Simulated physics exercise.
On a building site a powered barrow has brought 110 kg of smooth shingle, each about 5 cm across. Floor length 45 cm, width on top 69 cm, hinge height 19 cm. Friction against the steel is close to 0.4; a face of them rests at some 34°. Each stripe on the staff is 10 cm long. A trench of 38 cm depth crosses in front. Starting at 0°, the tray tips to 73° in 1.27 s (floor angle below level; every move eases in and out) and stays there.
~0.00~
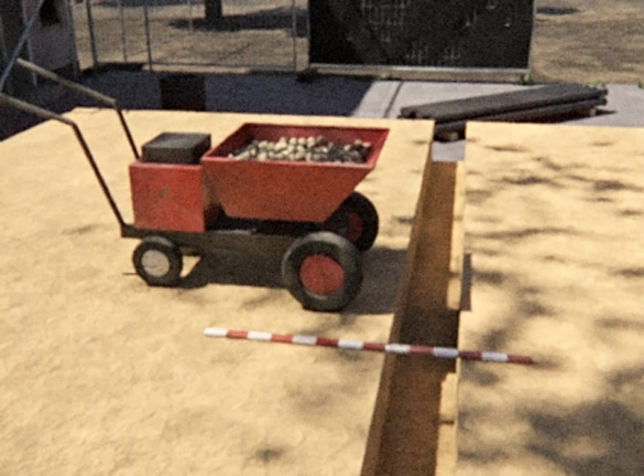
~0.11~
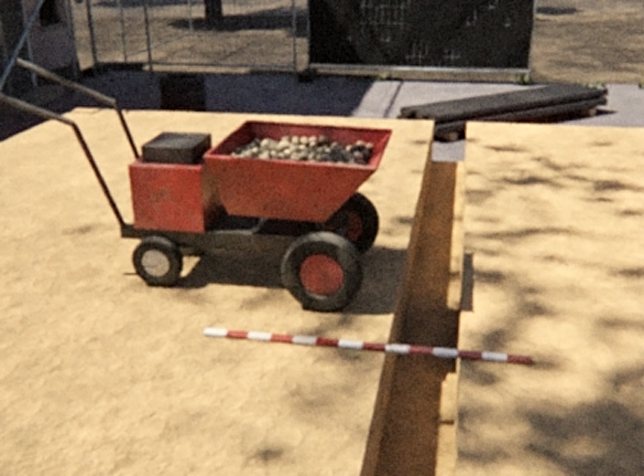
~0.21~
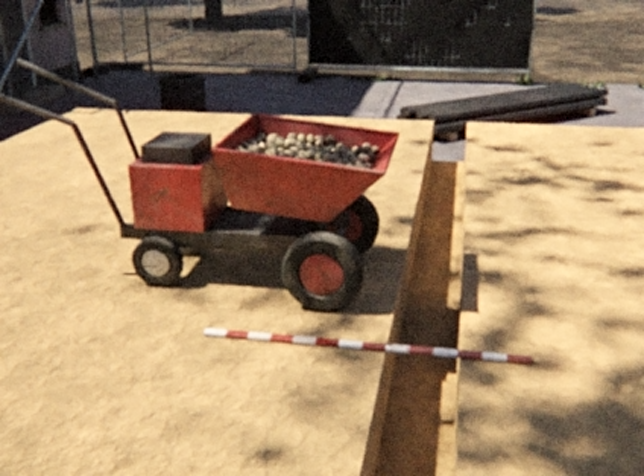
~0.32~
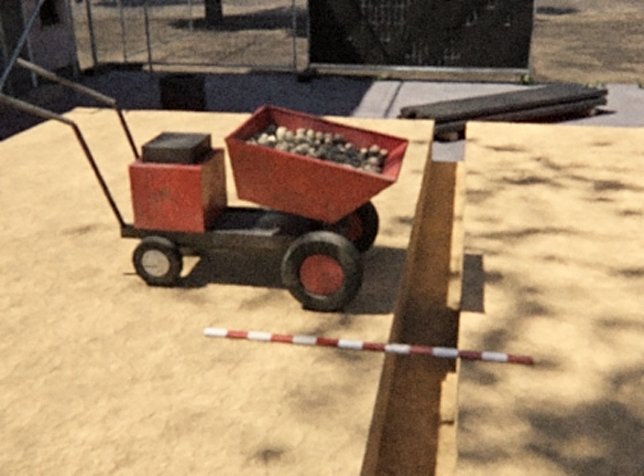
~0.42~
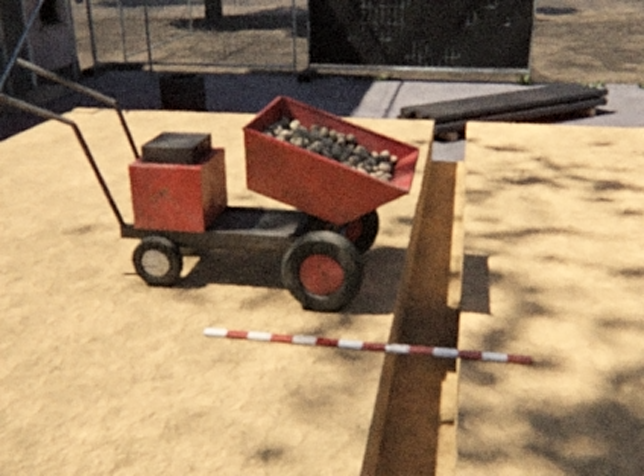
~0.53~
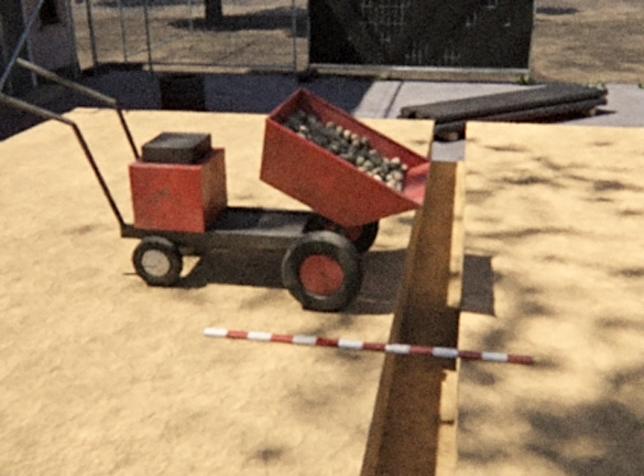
In this clip, a red powered barrow loaded with small rounded stones stands beside a narrow trench, behind a red-and-white striped staff, as its tray tilts steadily forward, the rear rising and the lip lowering toward the right.
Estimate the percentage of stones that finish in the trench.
About 32 per cent.
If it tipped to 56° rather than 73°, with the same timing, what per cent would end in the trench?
In that case some 35 per cent.
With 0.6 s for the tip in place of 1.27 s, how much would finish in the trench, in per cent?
In that case some 20 per cent.
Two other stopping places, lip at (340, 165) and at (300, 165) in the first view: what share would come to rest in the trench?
Near 70 per cent from the first place, 100 from the second.
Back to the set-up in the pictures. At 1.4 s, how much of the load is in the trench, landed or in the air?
Some 5 per cent.
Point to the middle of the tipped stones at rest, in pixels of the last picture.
Their middle is at about (496, 289).
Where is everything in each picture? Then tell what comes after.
The first picture shows lip at (373, 168), floor tilted 0°, highest stones at (302, 149).
The second picture shows lip at (376, 169), floor tilted 1°, highest stones at (291, 148); the stones move at 0.2 m/s on average.
The third picture shows lip at (385, 174), floor tilted 5°, highest stones at (277, 146); the stones move at 0.4 m/s on average.
The fourth picture shows lip at (396, 181), floor tilted 11°, highest stones at (277, 139); the stones move at 0.5 m/s on average.
In the fifth picture, the tray is at 19°, its lip at (409, 192); the top of the load is at (280, 128); the stones move at 0.6 m/s on average.
In the sixth picture, the tray is at 28°, its lip at (422, 207); the top of the load is at (297, 121); the stones move at 0.7 m/s on average.
After 0.9 s the floor is at 61°; 100 % in the tray; the foremost stones are at (451, 233).
After 1.4 s the floor is at 73°; 48 % in the tray, 6 % in the trench, 46 % past the trench; the foremost stones are at (570, 303).
After 1.7 s the floor is at 73°; 15 % in the tray, 14 % in the trench, 71 % past the trench; the foremost stones are past the picture's edge.
After 3.7 s the floor is at 73°; 0 % in the tray, 32 % in the trench, 68 % past the trench; the foremost stones are past the picture's edge.
